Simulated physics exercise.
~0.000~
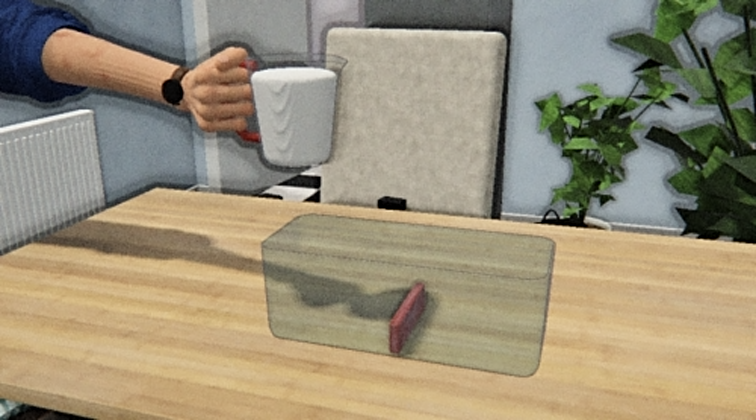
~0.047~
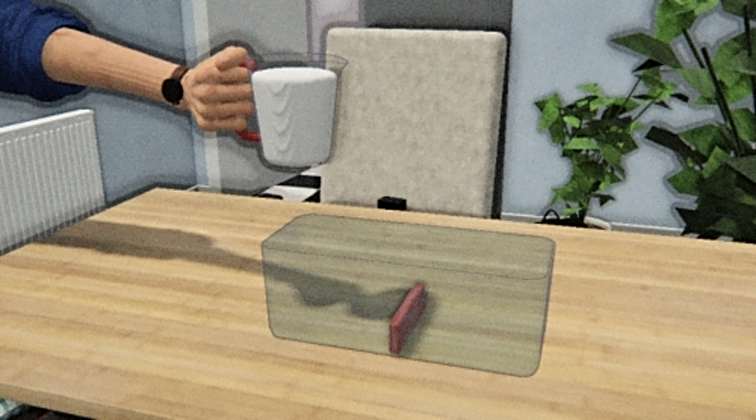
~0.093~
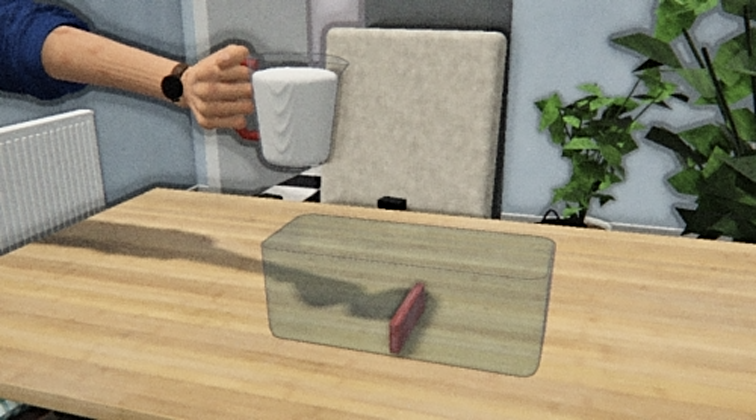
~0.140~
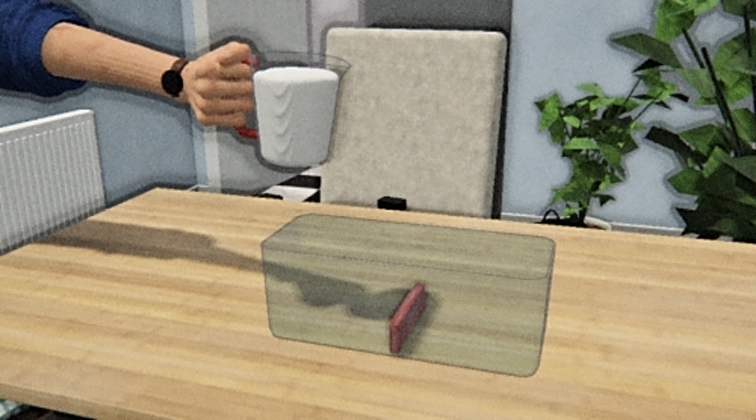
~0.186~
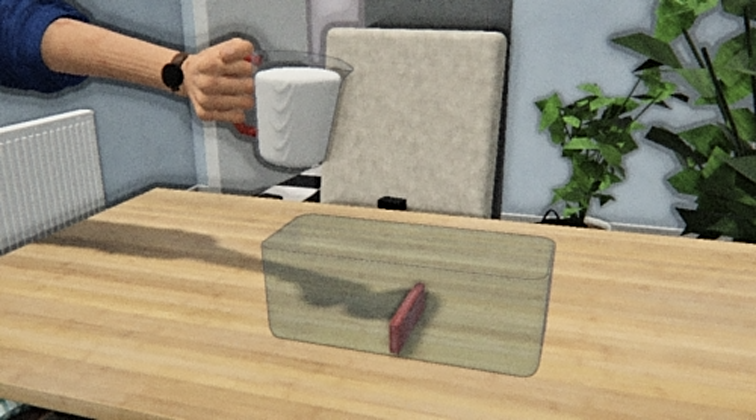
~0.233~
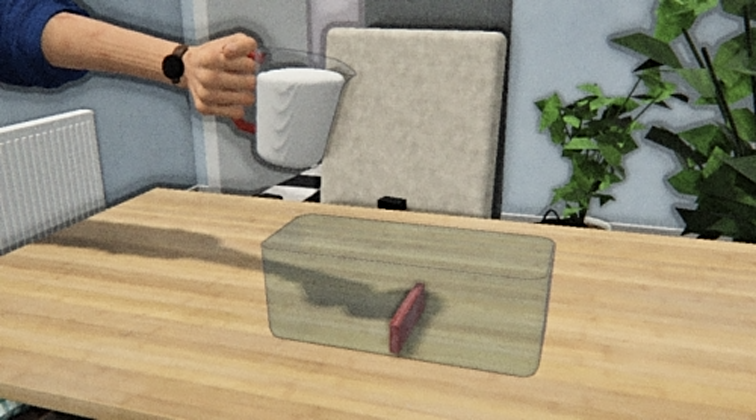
The clip shows a hand holding a flared jug of milk above a wooden table, near an empty, clear long basin with a red upright piece inside; the jug stays still at first, then leans slightly to the right.
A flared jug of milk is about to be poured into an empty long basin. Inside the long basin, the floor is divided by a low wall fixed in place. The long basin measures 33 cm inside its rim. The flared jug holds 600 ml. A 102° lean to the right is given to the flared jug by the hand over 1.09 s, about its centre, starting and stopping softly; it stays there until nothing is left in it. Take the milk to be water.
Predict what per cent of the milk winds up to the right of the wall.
Roughly 65 per cent is past the wall.
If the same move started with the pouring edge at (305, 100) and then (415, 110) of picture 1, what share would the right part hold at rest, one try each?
About 10 %, then about 95 %.
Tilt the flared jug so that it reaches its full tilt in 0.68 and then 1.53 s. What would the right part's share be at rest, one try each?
60 and 70 %.
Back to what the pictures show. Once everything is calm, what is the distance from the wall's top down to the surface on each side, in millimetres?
The left side gives some 26 mm, the right side some 16 mm.
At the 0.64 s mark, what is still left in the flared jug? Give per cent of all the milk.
Roughly 80 per cent.
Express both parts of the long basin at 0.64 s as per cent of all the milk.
I'd say some 1 in a hundred on the left and 3 on the right.
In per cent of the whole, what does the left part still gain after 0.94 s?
Around 26 in a hundred.
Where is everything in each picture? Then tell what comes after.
Tilt 0°; pouring edge (347, 61); surface from (259, 72) to (337, 75); the long basin's rim runs from (281, 230) to (552, 260); the wall's top is at (408, 304), in the first picture.
Tilt 0°; pouring edge (347, 61); surface from (259, 72) to (336, 75), in the second picture.
Tilt 2°; pouring edge (348, 63); surface from (260, 72) to (337, 76), in the third picture.
Tilt 4°; pouring edge (350, 65); surface from (262, 72) to (338, 77), in the fourth picture.
Tilt 7°; pouring edge (353, 69); surface from (262, 72) to (341, 78), in the fifth picture.
Tilt 11°; pouring edge (355, 74); surface from (265, 73) to (345, 78), in the sixth picture.
Then, 0.64 s in, the tilt is 65° and 79 per cent is still to pour, 1 is left of the wall and 3 right of it.
Then, 0.94 s in, the tilt is 97° and 27 per cent is still to pour, 8 is left of the wall and 44 right of it.
Then, 1.25 s in, the tilt is 102° and 2 per cent is still to pour, 29 is left of the wall and 67 right of it.
Then, 1.59 s in, the tilt is 102° and 0 per cent is still to pour, 34 is left of the wall and 65 right of it.
Finally, 34 per cent lies left of the wall, 65 right of it and 1 outside.
